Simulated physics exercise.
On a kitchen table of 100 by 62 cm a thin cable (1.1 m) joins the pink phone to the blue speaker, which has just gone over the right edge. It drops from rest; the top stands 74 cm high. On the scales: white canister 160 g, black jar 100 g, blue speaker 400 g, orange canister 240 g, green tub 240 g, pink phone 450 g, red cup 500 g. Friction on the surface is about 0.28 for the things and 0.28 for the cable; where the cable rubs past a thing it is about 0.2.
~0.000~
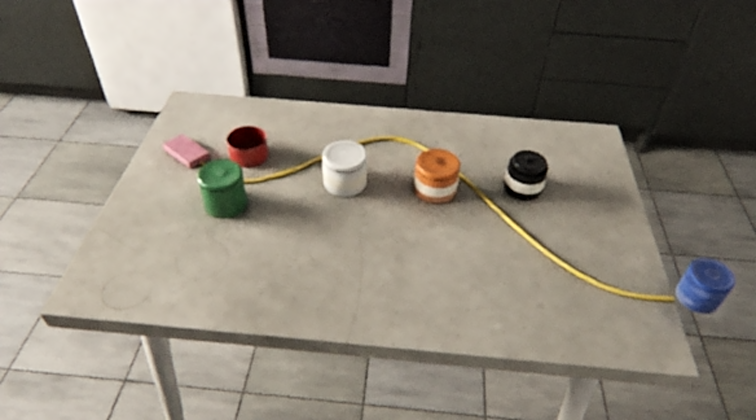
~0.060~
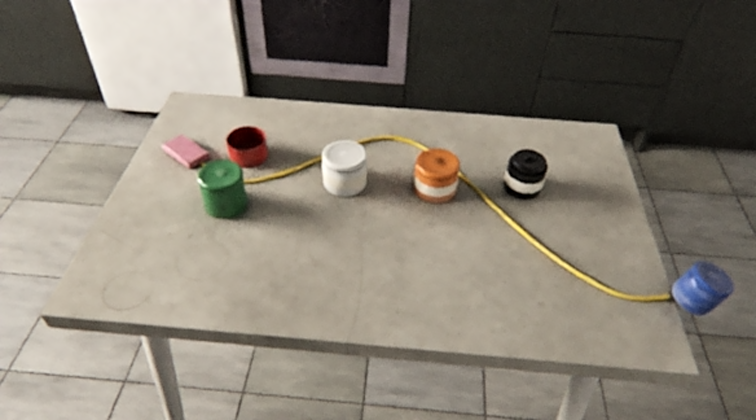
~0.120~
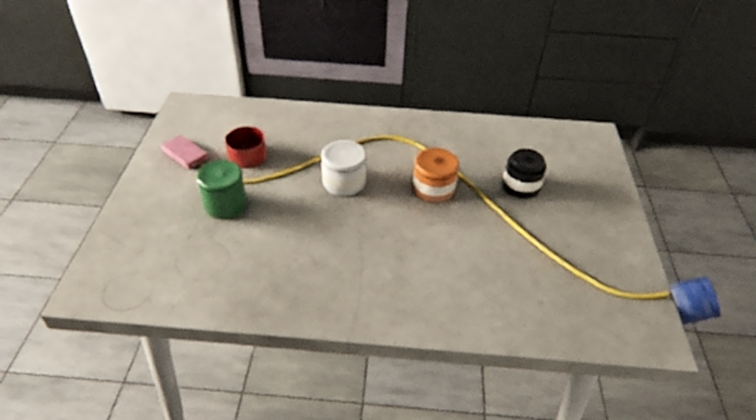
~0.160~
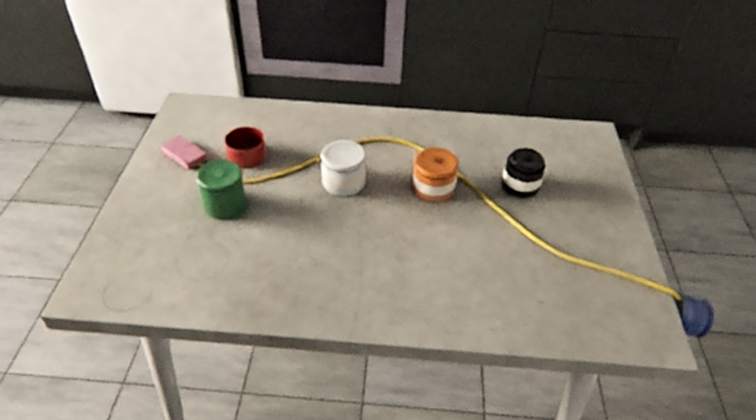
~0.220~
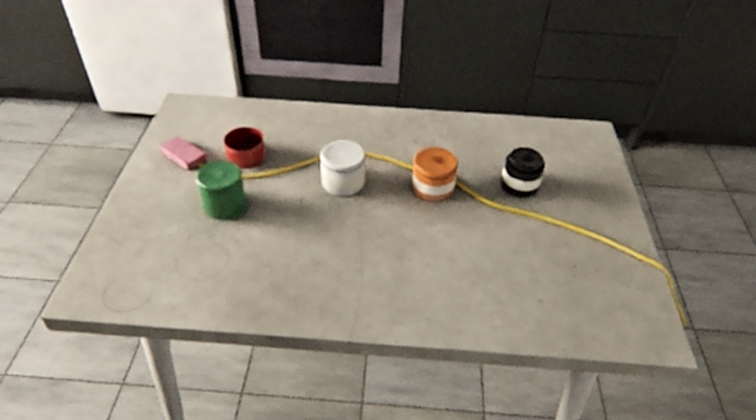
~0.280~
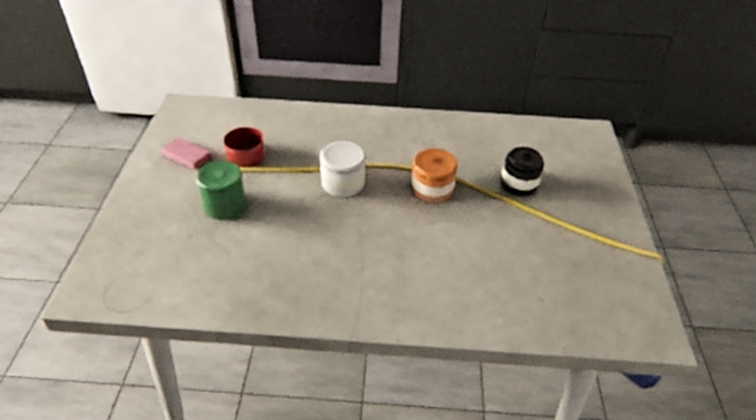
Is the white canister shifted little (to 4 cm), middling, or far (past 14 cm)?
Verdict: The white canister shifts a middling way.
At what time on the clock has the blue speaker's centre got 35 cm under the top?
About: 0.50 s.
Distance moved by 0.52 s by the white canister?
About: White canister 4 cm.
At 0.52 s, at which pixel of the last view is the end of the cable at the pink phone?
Near (252, 170).
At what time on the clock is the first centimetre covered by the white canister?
White canister 0.32 s.
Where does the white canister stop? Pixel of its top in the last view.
Near (375, 179).
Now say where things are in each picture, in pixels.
The first frame shows shows, white canister (345, 154); cable runs through (613, 290) (507, 218).
The second frame shows shows, blue speaker (710, 276); cable runs through (611, 291).
The third frame shows shows, blue speaker (694, 301); cable runs through (609, 290).
The fourth frame shows shows, blue speaker (685, 315); cable runs through (625, 275).
In the fifth frame, shows, cable runs through (669, 280).
The sixth frame shows shows, white canister (343, 154); cable runs through (584, 232) (477, 188) (375, 165).
At 0.5 s, the cable's tail end at (252, 170); white canister 3 cm off its start, blue speaker over the edge, orange canister 11 cm off its start.
At 0.7 s, the cable's tail end at (315, 178); white canister 4 cm off its start, blue speaker over the edge, pink phone 23 cm off its start.
At 1.0 s, the cable's tail end at (379, 180); white canister 8 cm off its start at (370, 177), pink phone 35 cm off its start at (355, 173), blue speaker over the edge.
At 1.2 s, the cable's tail end at (434, 181); white canister 9 cm off its start, pink phone 46 cm off its start, blue speaker over the edge.
At 2.4 s, the cable's tail end at (437, 181); white canister 9 cm off its start at (375, 179), pink phone 46 cm off its start at (414, 175), blue speaker over the edge, orange canister 12 cm off its start at (430, 202).
